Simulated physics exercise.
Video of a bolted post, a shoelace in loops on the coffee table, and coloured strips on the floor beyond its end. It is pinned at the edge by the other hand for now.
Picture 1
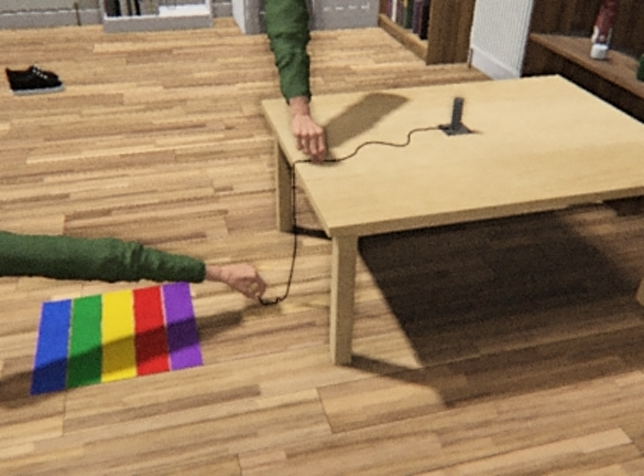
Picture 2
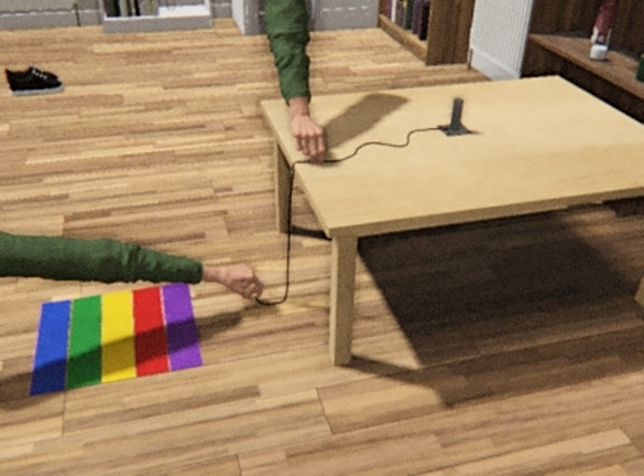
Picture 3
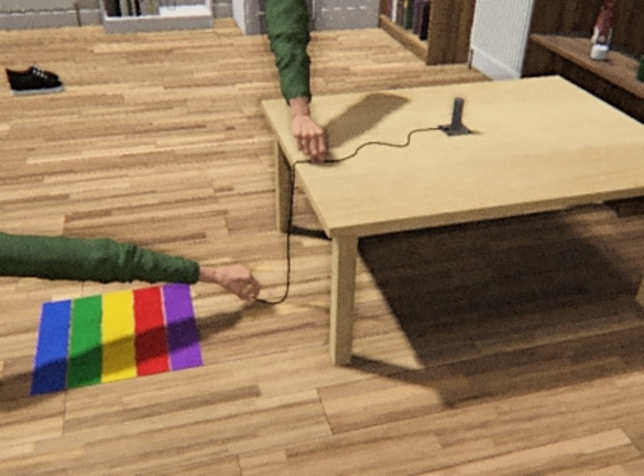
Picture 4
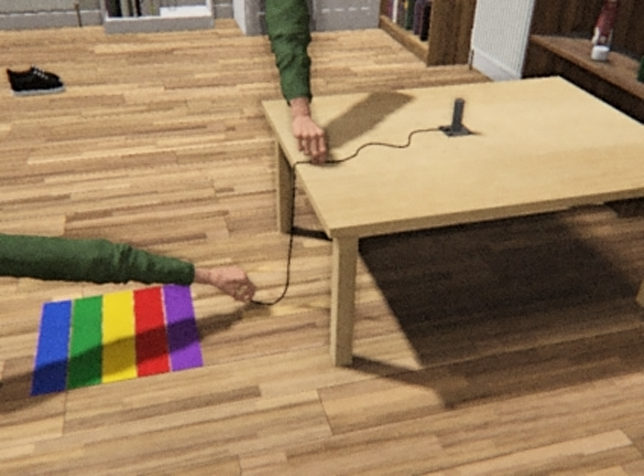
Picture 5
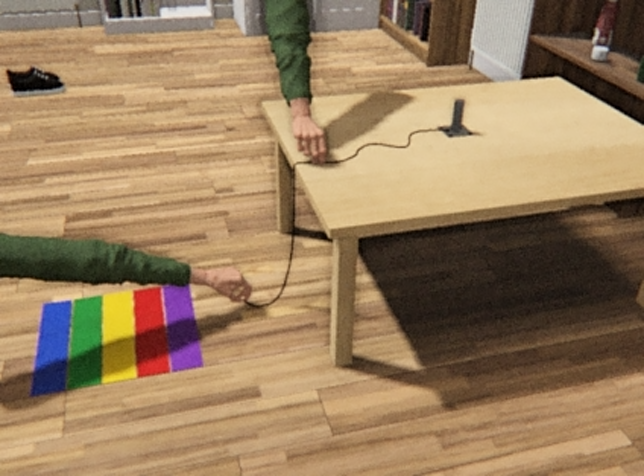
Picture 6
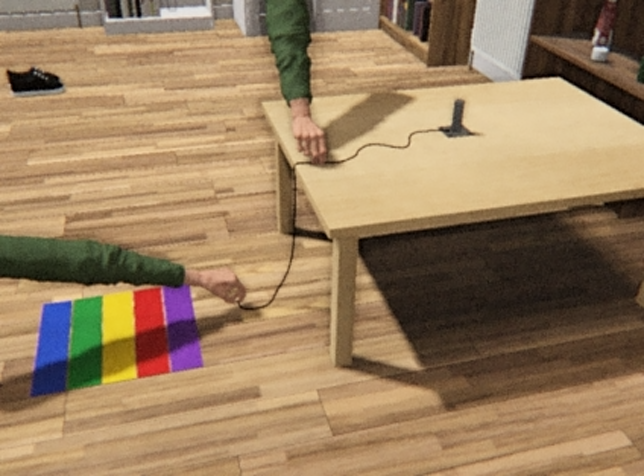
A hand slowly draws a dark cord's end slightly left near coloured floor strips.
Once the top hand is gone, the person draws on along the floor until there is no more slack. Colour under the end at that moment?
Yellow.
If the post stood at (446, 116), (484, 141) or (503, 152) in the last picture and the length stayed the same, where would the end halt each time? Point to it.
First (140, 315), then (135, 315), then (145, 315).
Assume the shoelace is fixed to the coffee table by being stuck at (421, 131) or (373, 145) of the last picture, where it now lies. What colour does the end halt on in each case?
In order: Yellow, then red.
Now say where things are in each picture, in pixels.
End (257, 296); purple (185, 350); red (152, 356); yellow (119, 361); green (84, 367); blue (50, 373), in the first picture.
End (255, 297); shoelace through (422, 130) (387, 145) (345, 159) (293, 179) (289, 236) (287, 291), in the second picture.
End (252, 297), in the third picture.
End (247, 299); shoelace through (423, 131) (388, 145) (346, 160) (294, 179) (292, 236) (285, 291), in the fourth picture.
End (243, 300), in the fifth picture.
End (238, 301); shoelace through (423, 132) (388, 146) (346, 160) (295, 180) (294, 237) (277, 291), in the sixth picture.
A little later, end near (170, 311); over purple.
Next, end near (134, 316); over red.
When it is tight, end near (113, 320); over yellow. It gets as far as the yellow strip.
